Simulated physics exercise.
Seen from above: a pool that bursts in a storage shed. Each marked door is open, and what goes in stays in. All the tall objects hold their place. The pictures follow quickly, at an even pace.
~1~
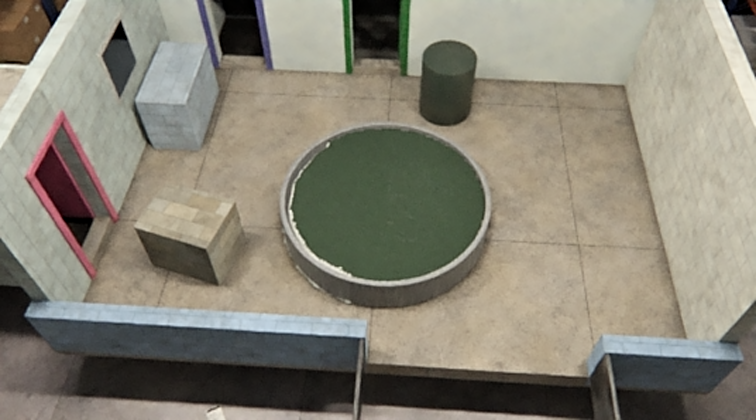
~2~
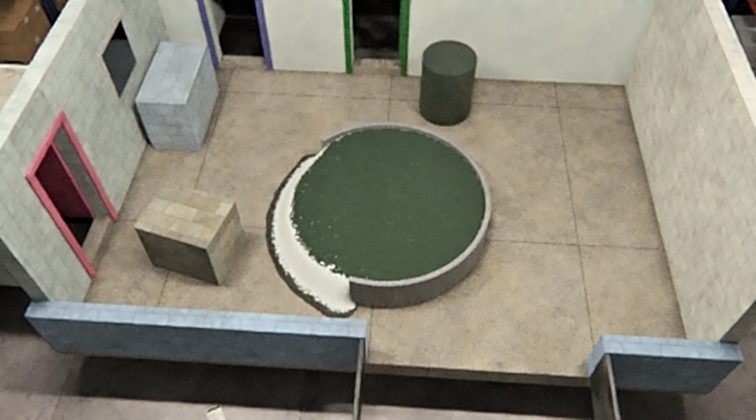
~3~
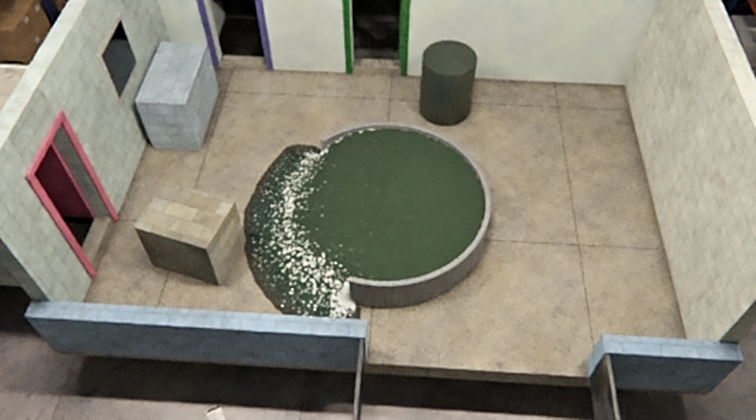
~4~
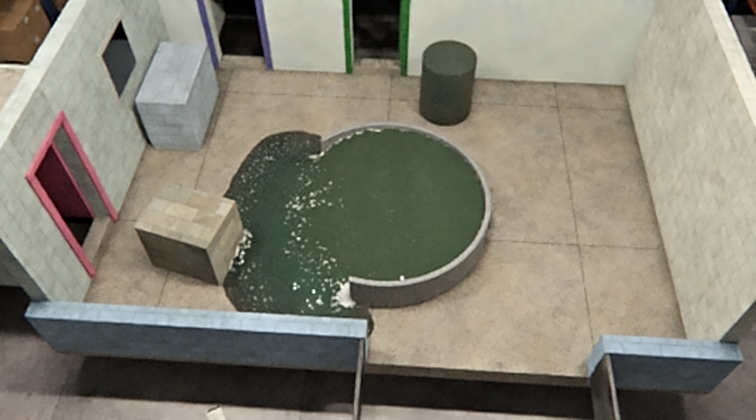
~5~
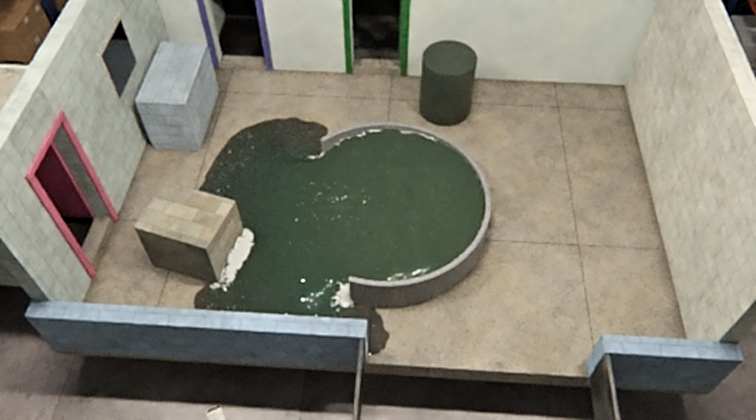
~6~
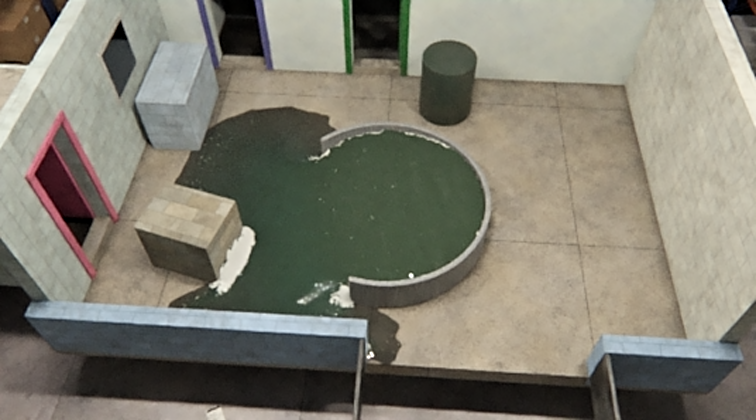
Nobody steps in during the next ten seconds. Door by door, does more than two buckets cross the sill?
In the end: The pink door floods; the blue door floods; the green door holds within the limit.
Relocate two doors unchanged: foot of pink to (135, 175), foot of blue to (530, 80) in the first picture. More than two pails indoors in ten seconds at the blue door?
My reading: The blue door is under.
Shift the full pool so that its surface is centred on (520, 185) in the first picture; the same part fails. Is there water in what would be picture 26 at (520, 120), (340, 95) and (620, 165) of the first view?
As listed: Not flooded, covered, not flooded.
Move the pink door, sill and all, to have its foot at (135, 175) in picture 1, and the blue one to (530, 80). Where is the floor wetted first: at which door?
It is the pink one.
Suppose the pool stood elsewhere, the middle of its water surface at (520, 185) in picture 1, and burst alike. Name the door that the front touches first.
It is the green door.
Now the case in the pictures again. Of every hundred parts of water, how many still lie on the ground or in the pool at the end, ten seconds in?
Some 86 per cent.
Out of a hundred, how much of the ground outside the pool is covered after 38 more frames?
I make it 70 per cent.
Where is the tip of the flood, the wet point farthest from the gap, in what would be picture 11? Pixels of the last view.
I would point to (224, 72).
A moment on, water covers 30 % of the floor; the pink door not reached, the blue door not reached, the green door not reached.
Next, water covers 35 % of the floor; the pink door under two buckets in, the blue door under two buckets in, the green door not reached.
Then, water covers 45 % of the floor; the pink door over two buckets in, the blue door over two buckets in, the green door not reached.
Later, water covers 70 % of the floor; the pink door far over two buckets in, the blue door far over two buckets in, the green door wet at the sill, nothing in.
In the end, water covers 95 % of the floor; the pink door far over two buckets in, the blue door far over two buckets in, the green door wet at the sill, nothing in.
